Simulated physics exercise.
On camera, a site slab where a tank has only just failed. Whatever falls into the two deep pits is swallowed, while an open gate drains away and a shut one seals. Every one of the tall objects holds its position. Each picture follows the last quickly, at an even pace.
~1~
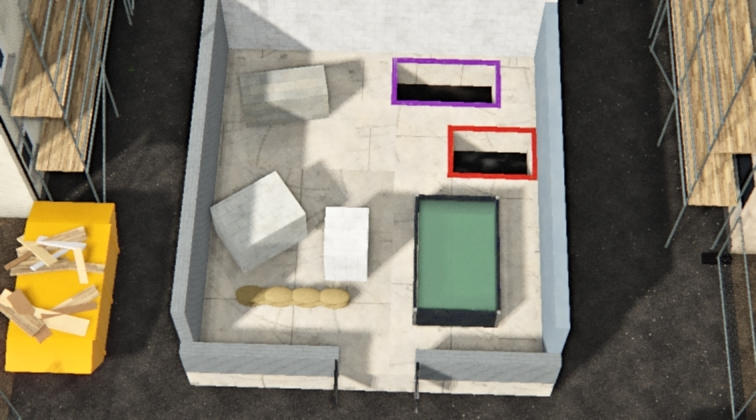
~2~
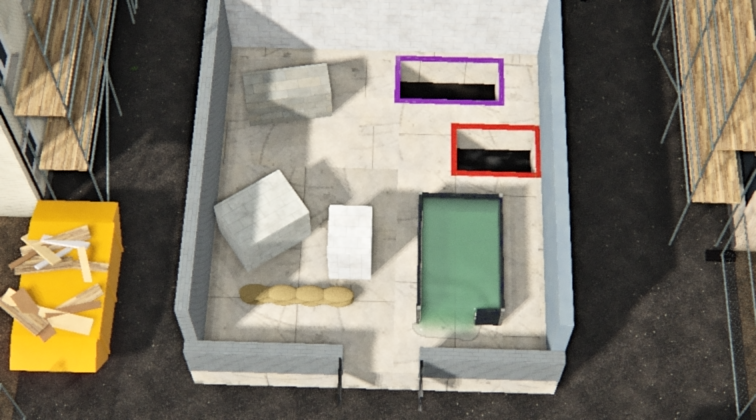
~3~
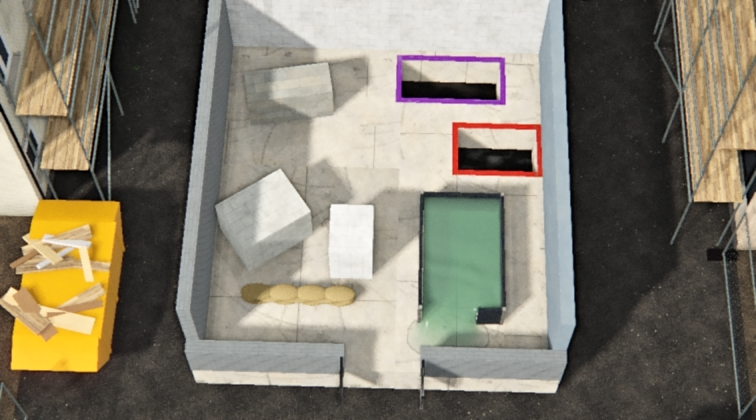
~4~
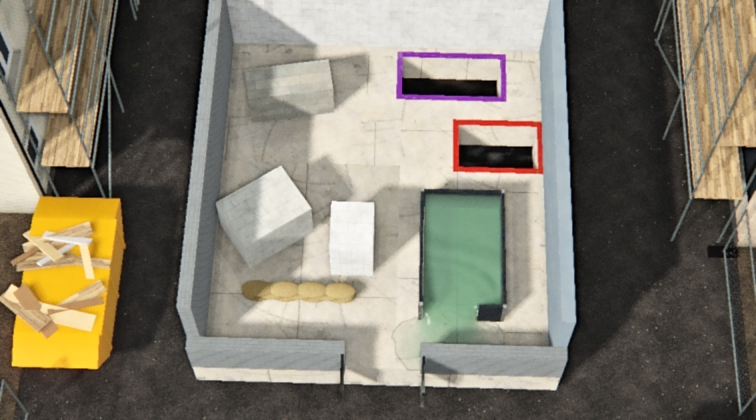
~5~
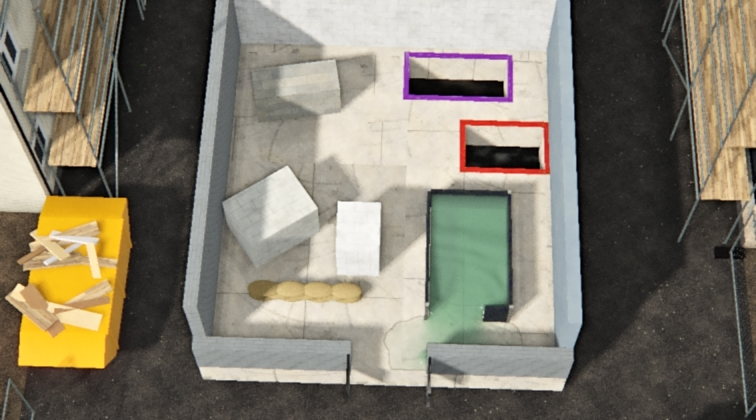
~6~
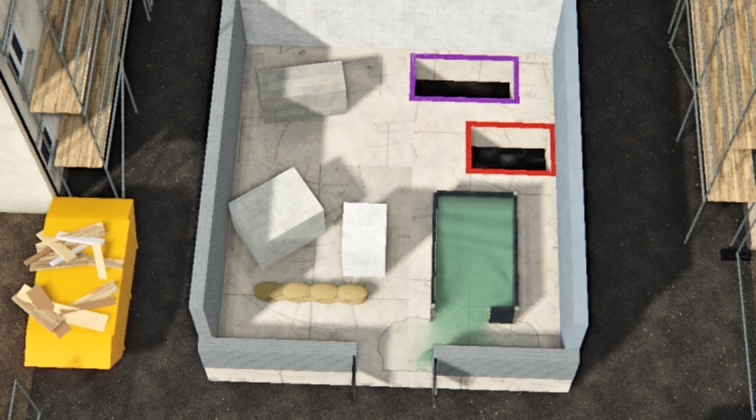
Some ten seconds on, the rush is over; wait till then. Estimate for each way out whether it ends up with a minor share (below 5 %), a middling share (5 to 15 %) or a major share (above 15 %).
The gate swallows beyond fifteen per cent, the purple pit swallows below five per cent, the red pit swallows beyond fifteen per cent.
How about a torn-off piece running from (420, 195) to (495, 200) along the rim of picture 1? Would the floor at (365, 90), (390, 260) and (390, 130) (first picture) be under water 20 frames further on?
Spot by spot: Soaked through, then unaffected, then soaked through.
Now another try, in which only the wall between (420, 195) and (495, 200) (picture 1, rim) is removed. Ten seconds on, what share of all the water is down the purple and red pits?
Purple: 25 percent; red: 55 percent.
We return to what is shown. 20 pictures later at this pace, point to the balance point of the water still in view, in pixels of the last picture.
At roughly (452, 290).
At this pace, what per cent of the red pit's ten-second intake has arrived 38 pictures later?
The figure is near 55 per cent.
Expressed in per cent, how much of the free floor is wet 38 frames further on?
Around 35 in a hundred.
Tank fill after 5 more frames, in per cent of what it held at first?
That comes to some 70 per cent.
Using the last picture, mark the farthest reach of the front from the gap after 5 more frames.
The farthest point of the front sits at (323, 355).
A moment on, water covers 10 % of the floor; the gate 4 %, the purple pit 0 %, the red pit 0 %.
Next, water covers 25 % of the floor; the gate 9 %, the purple pit 0 %, the red pit 0 %.
Then, water covers 30 % of the floor; the gate 16 %, the purple pit 0 %, the red pit 3 %.
Later, water covers 35 % of the floor; the gate 22 %, the purple pit 0 %, the red pit 14 %.
In the end, water covers 40 % of the floor; the gate 26 %, the purple pit 0 %, the red pit 24 %.
